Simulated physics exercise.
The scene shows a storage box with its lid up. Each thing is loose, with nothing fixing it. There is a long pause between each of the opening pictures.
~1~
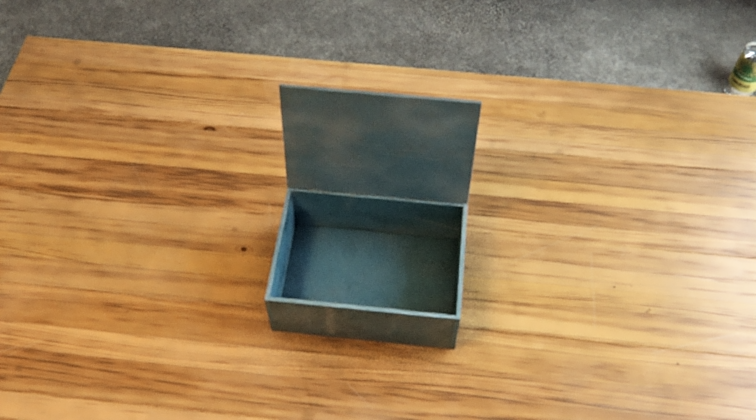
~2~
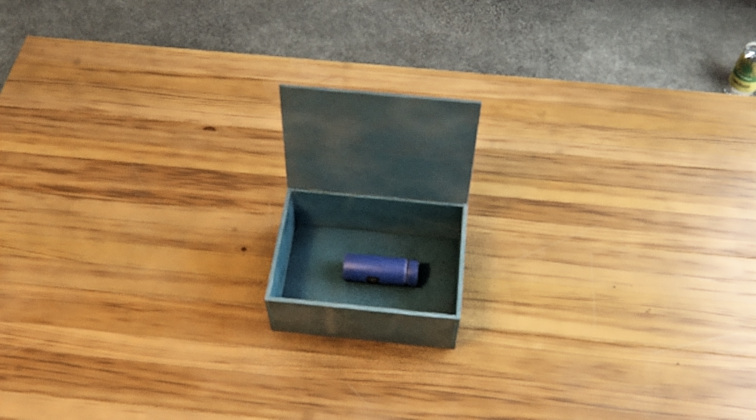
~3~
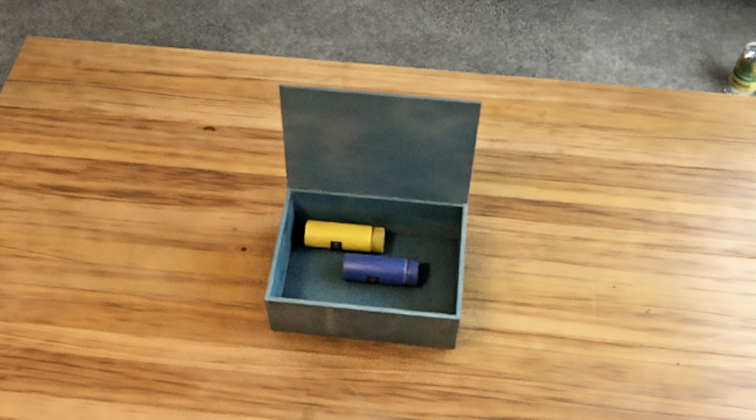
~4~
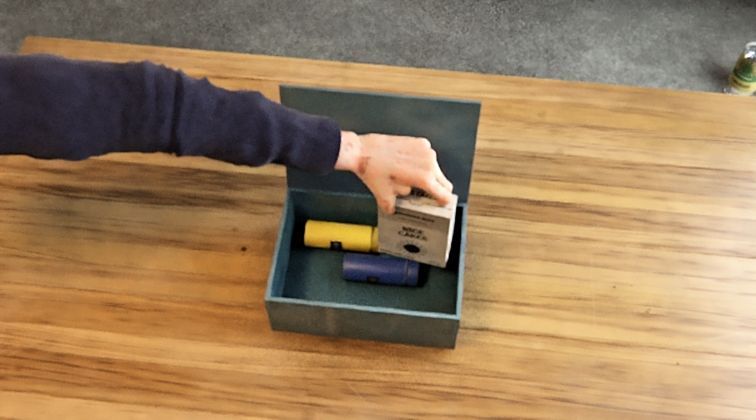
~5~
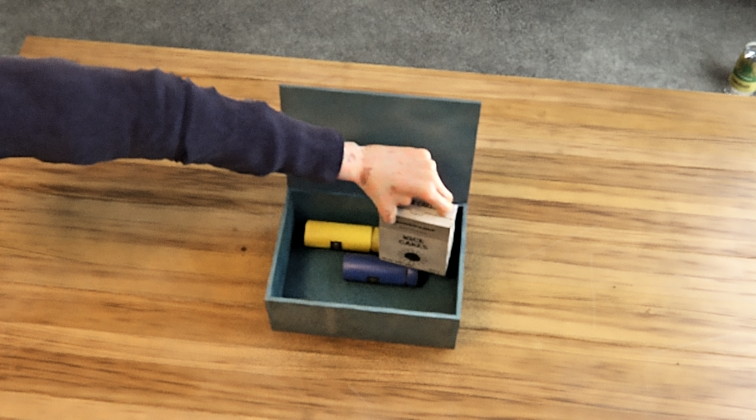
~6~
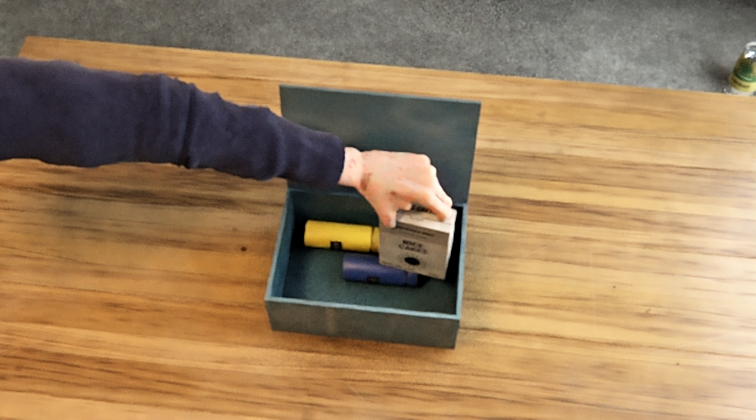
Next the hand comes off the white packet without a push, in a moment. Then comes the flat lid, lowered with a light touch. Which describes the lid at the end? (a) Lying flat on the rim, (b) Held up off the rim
Option a: Lying flat on the rim.
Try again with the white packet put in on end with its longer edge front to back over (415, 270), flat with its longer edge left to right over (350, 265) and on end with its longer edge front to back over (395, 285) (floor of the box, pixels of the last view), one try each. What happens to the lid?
So, one: It remains raised; two: It drops fully; three: It remains raised.
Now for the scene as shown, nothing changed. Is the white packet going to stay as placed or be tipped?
The white packet ends up leaning.
Then, 1.40 s after the last picture, lid 80° above the rim; white packet tipped 52° from how it was near (423, 245); blue shaker rolled about its own width.
Then, 1.90 s after the last picture, lid 25° above the rim; white packet tipped 75° from how it was near (421, 262); blue shaker rolled well along.
At rest, lid shut; tipped over in the box, white packet; moved from the start, blue shaker; yellow shaker in place. Seen from the same camera at the end, white packet near (422, 268).
